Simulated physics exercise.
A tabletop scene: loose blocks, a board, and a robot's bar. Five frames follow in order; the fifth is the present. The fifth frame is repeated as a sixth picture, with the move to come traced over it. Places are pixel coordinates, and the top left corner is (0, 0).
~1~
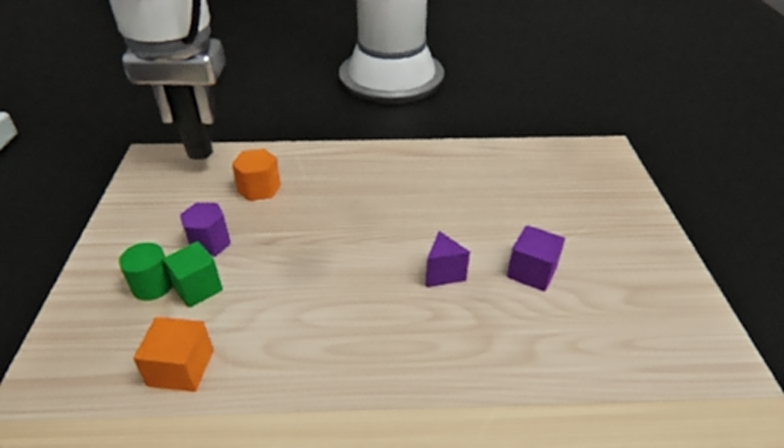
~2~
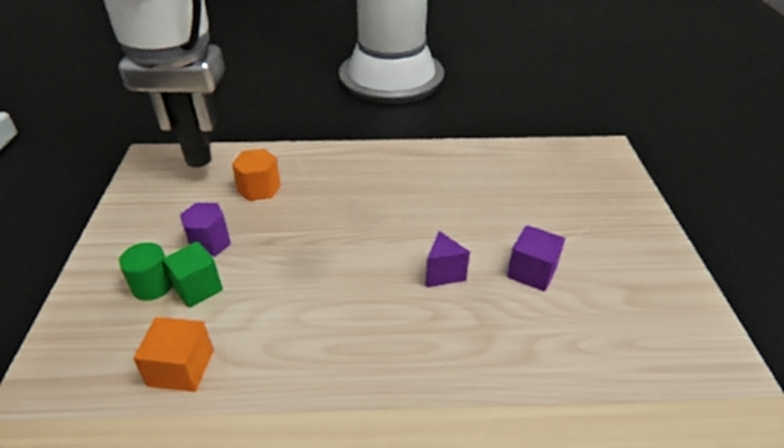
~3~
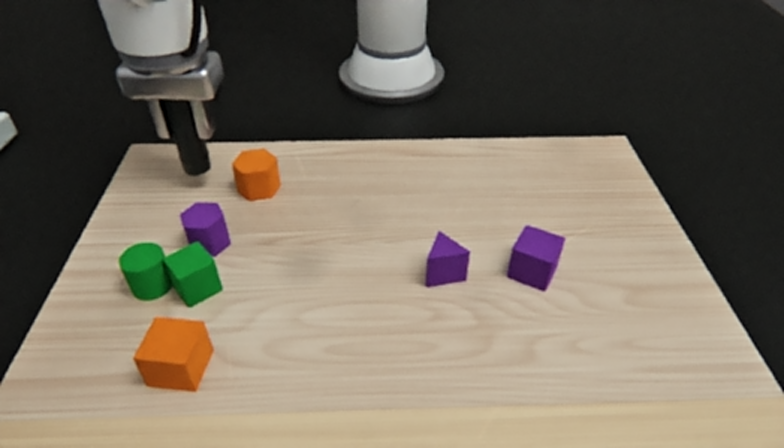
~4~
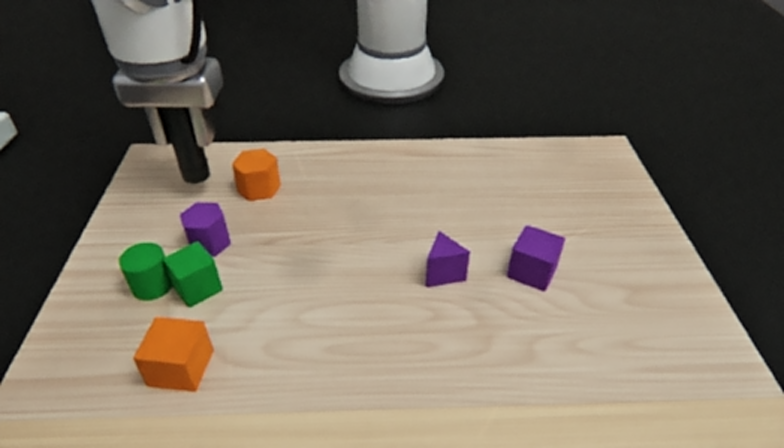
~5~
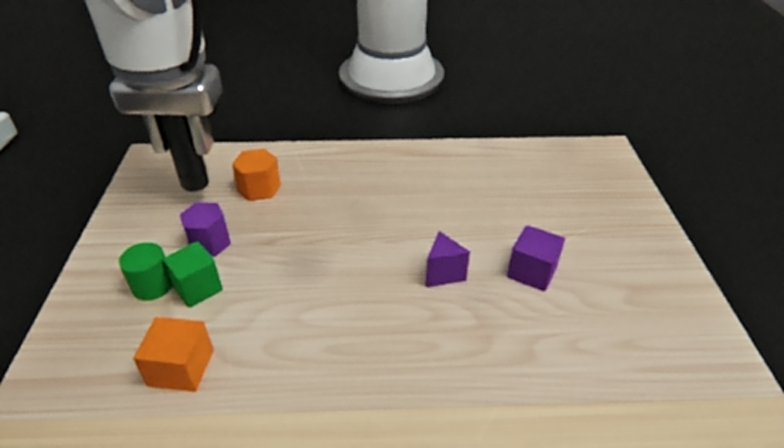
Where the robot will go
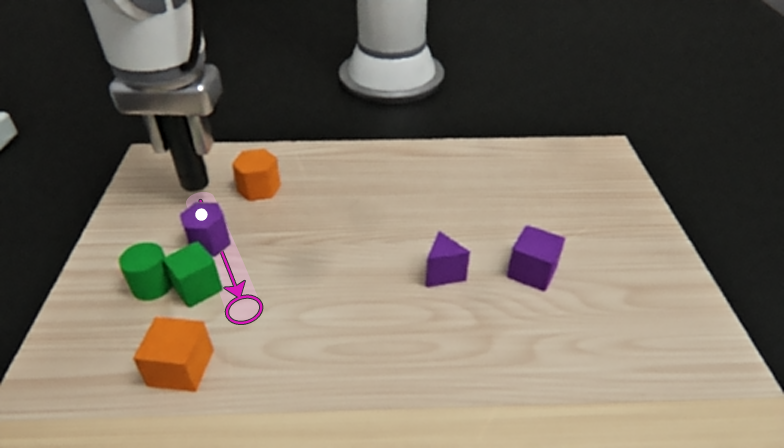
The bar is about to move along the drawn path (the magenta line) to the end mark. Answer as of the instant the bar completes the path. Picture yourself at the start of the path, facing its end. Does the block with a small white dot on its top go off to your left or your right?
Shifts left.
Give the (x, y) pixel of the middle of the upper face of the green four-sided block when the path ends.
The middle of its top is at (192, 287).
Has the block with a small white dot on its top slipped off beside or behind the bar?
No, that is not what happens.
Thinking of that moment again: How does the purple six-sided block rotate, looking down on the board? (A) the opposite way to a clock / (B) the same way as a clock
Option A.
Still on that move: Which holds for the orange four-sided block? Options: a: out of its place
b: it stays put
It's b.
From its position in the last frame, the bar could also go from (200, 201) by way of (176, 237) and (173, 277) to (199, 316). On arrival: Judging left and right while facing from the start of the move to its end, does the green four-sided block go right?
I believe not.
Drawn move, from (200, 201) directly to (244, 309); the dot is on the purple six-sided block.
On the path given first. One third of the way, bar at (209, 216); purple six-sided block at (206, 227).
Two thirds of the way, bar at (224, 252); green four-sided block at (194, 285), turned 85° clockwise; purple six-sided block at (233, 262), turned 30° anticlockwise.
At the end, bar at (240, 293); orange four-sided block still; green four-sided block at (192, 287), turned 95° clockwise; purple six-sided block at (258, 304), turned 50° anticlockwise; orange six-sided block still.
